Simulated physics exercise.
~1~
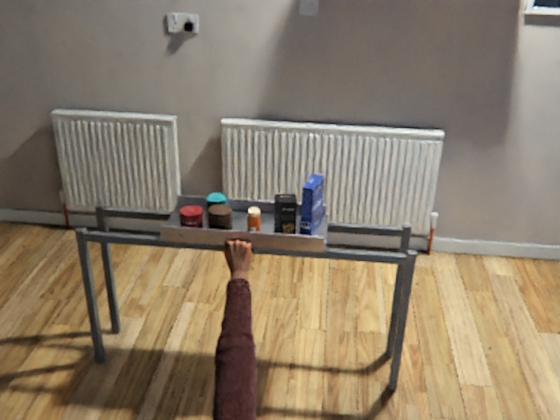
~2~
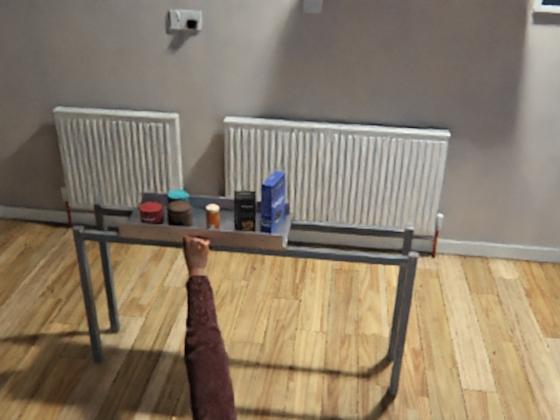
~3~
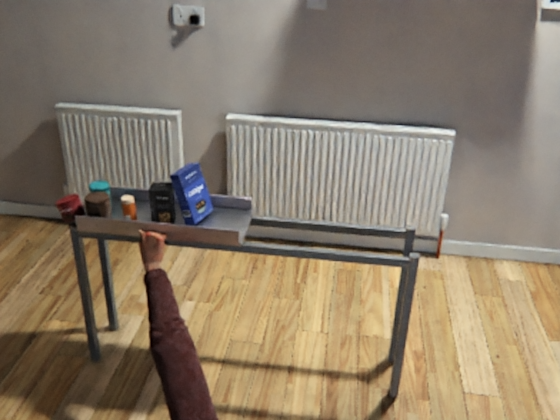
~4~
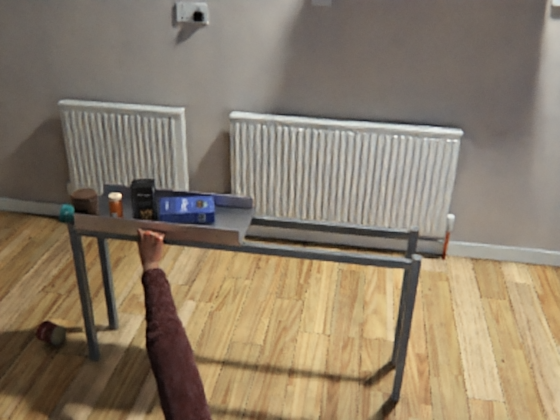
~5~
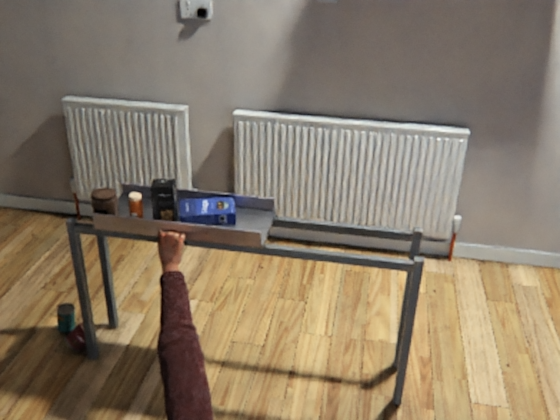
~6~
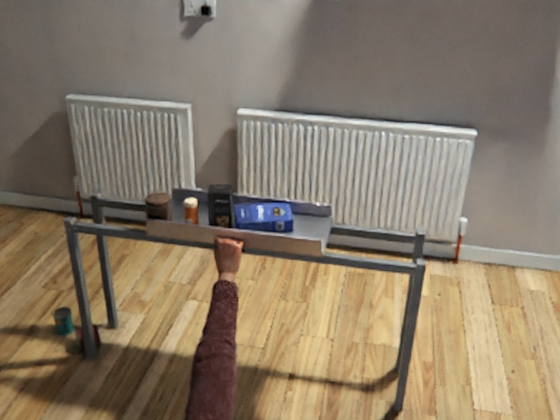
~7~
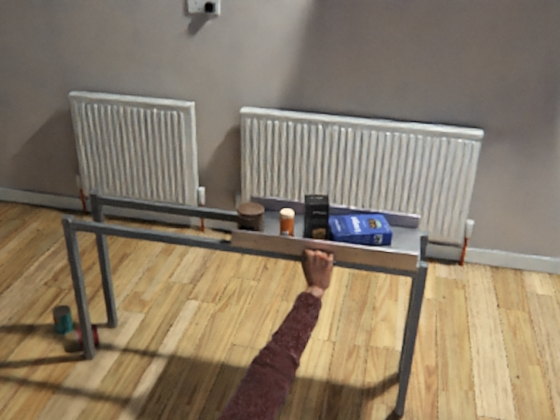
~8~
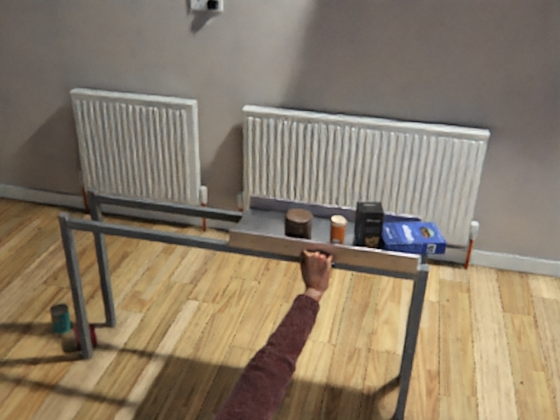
In a room with wooden flooring and white radiators, a hand slid a tray of containers left along a metal frame, and a red tin, then a turquoise one, fell off as a blue packet toppled; the hand then slid the tray right, the rest still aboard.
